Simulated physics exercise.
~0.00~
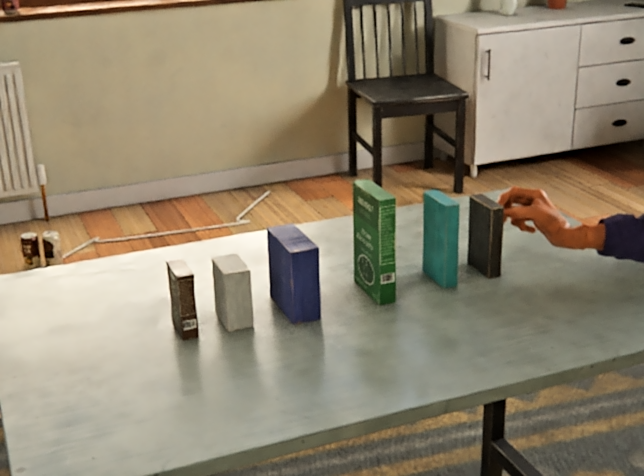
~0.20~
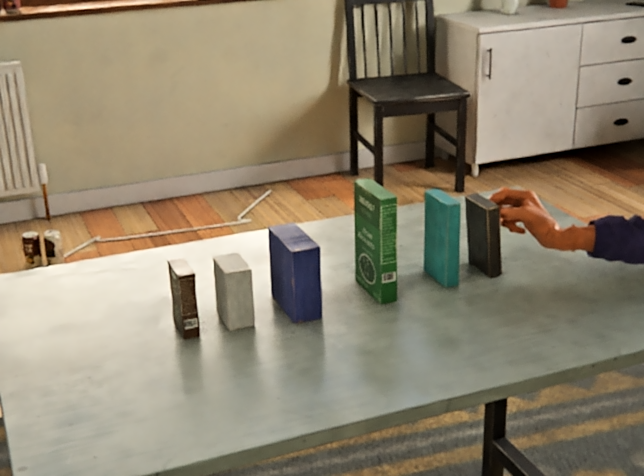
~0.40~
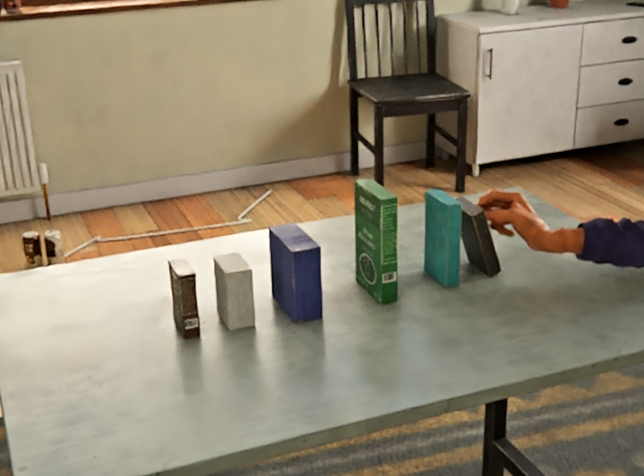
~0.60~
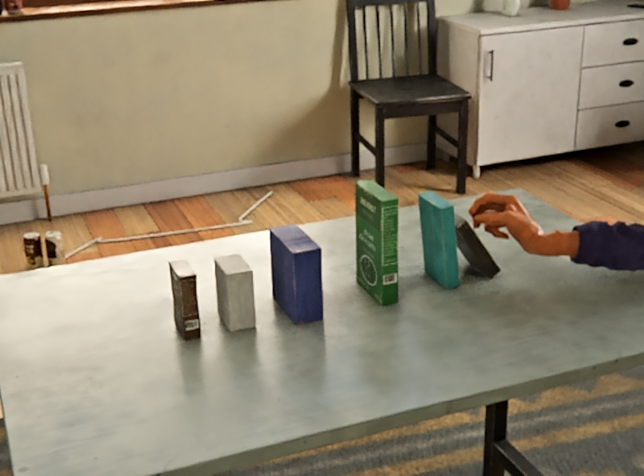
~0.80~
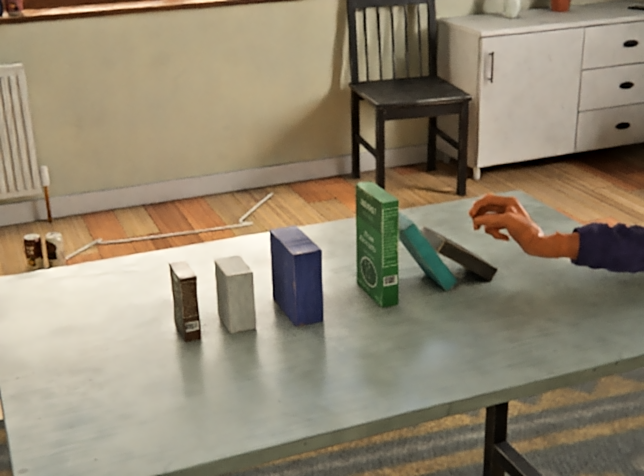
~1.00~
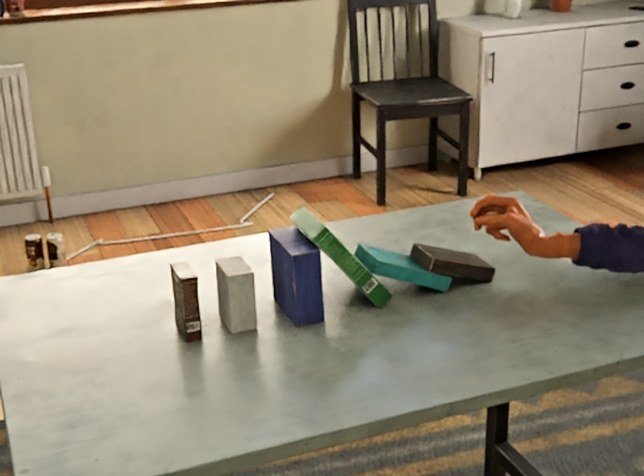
The clip shows six upright blocks and packets in a row on a table as a hand tips the black one leftward into the turquoise one, which topples against the green packet, leaving that leaning on the blue block while the three leftmost stay standing.
